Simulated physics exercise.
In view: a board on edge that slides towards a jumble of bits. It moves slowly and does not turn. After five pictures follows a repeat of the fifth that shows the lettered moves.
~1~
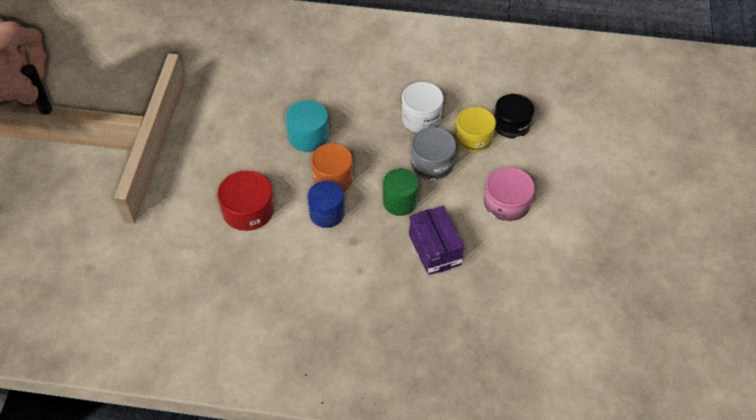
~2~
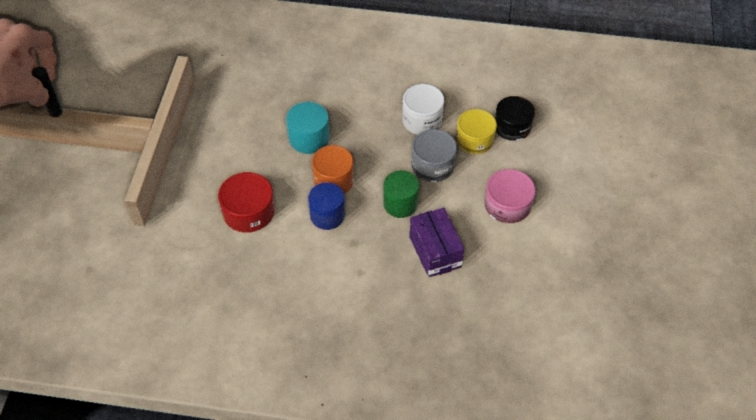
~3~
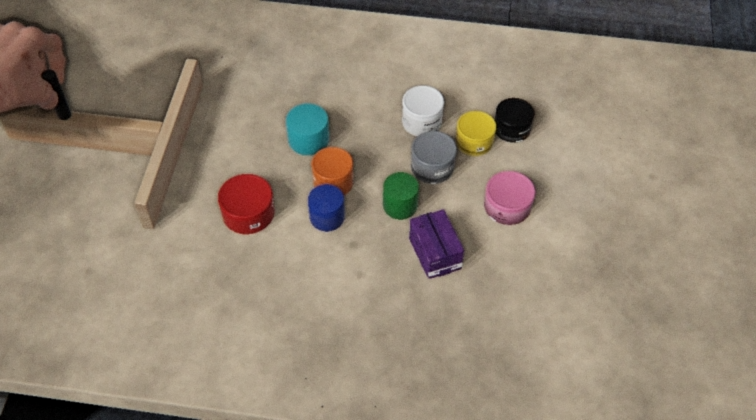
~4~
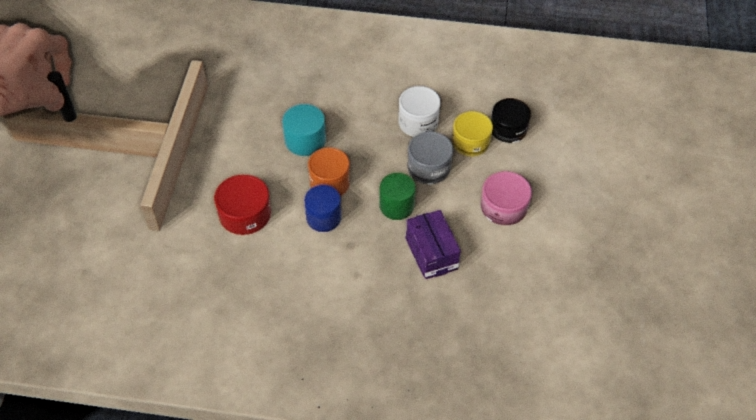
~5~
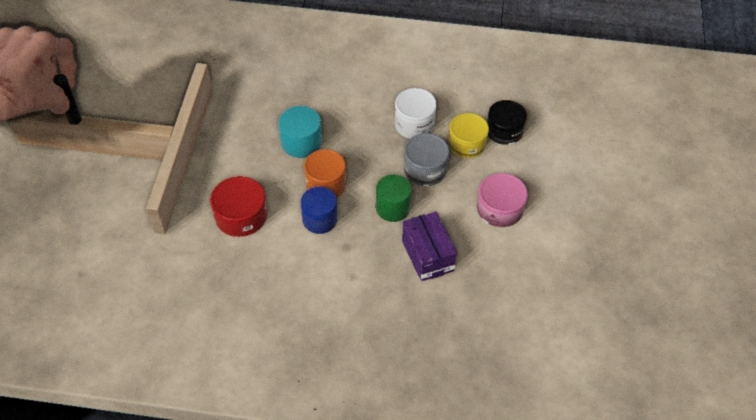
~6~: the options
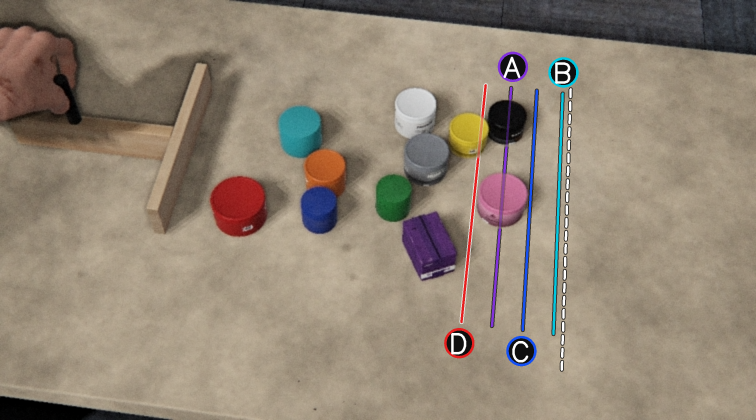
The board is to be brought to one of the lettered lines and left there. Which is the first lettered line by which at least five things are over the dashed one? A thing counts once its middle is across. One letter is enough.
Line C.
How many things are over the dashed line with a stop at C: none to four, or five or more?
Five or more.
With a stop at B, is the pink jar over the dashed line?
By then, yes.
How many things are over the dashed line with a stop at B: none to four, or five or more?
In all, five or more.
On the copy, A at (502, 196); B at (558, 203); C at (530, 200); D at (475, 193); the dashed line at (567, 215).
On C. First, board (302, 146); pink jar (501, 201); black tub (506, 123); none across.
Then, board (429, 161); pink jar (531, 205); black tub (523, 120); none across.
Finally, board (531, 173); pink jar (629, 220); grey jar (595, 183); six across.
By contrast, A gets only one across; B gets ten across, but is farther than needed; D gets only one across.
